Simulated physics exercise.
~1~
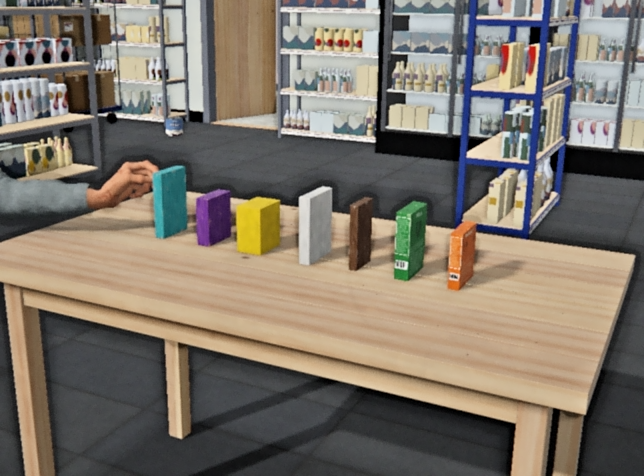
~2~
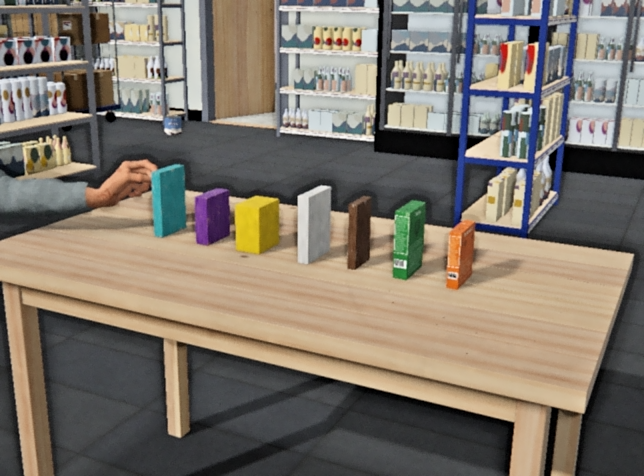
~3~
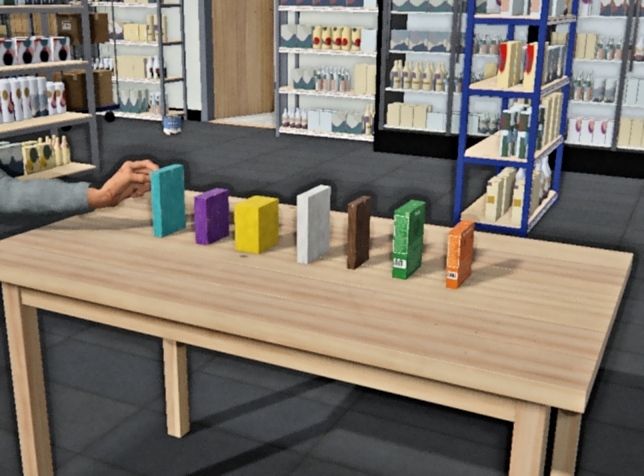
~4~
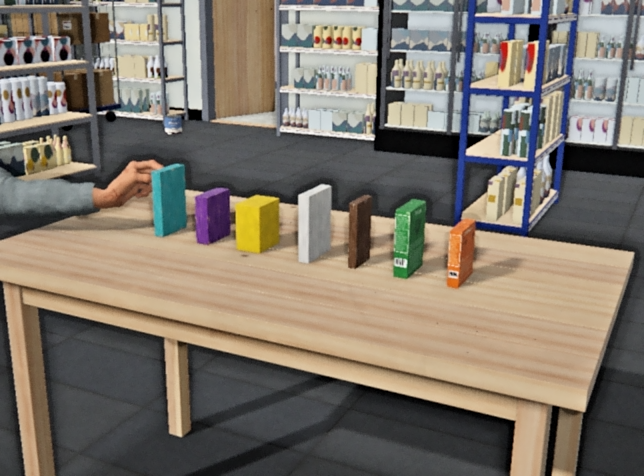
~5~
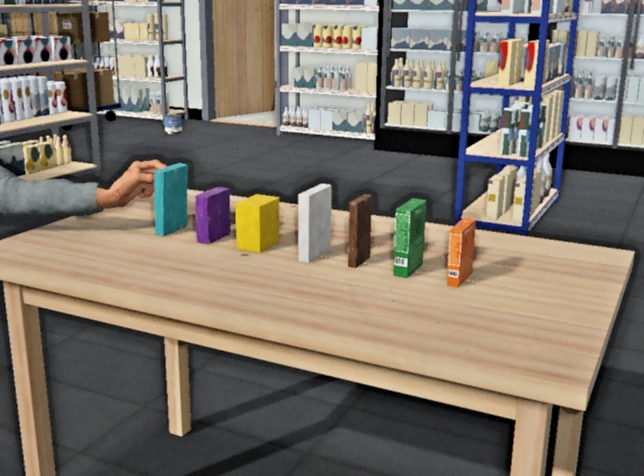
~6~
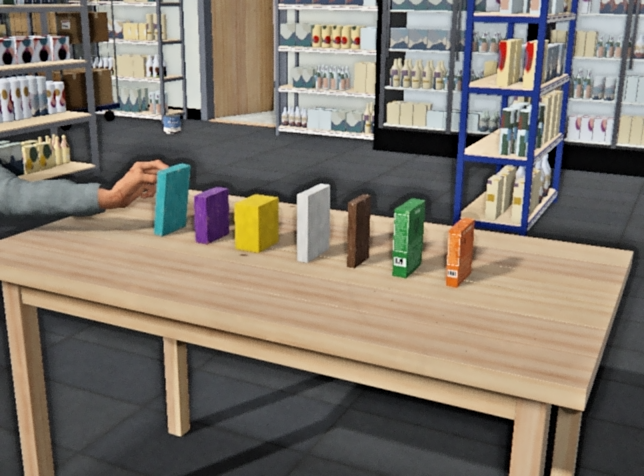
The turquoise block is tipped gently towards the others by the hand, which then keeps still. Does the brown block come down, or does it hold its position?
It will fail to fall.
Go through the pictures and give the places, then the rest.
In the first frame, brown block (361, 234); purple board (214, 218).
In the second frame, green packet (409, 240); white board (315, 225).
In the third frame, purple board (212, 217); yellow block (257, 224).
In the fourth frame, green packet (410, 239); white board (315, 224).
In the fifth frame, turquoise block 3° over; purple board (213, 215); yellow block (258, 223).
In the sixth frame, turquoise block 8° over; brown block (359, 231); green packet (409, 238).
Then, 0.20 s past the last view, turquoise block 23° over.
Then, 0.40 s past the last view, turquoise block 41° over; purple board rocked 8° from its first pose.
Then, 0.60 s past the last view, turquoise block 62° over; purple board rocked 42° from its first pose.
Then, 0.70 s past the last view, turquoise block 65° over; purple board rocked 46° from its first pose; yellow block rocked 6° from its first pose.
Finally, down or leaning hard on the table, purple board; left askew, yellow block; the other 3 still in place. Final places as the last picture's camera would see them, brown block near (359, 231).
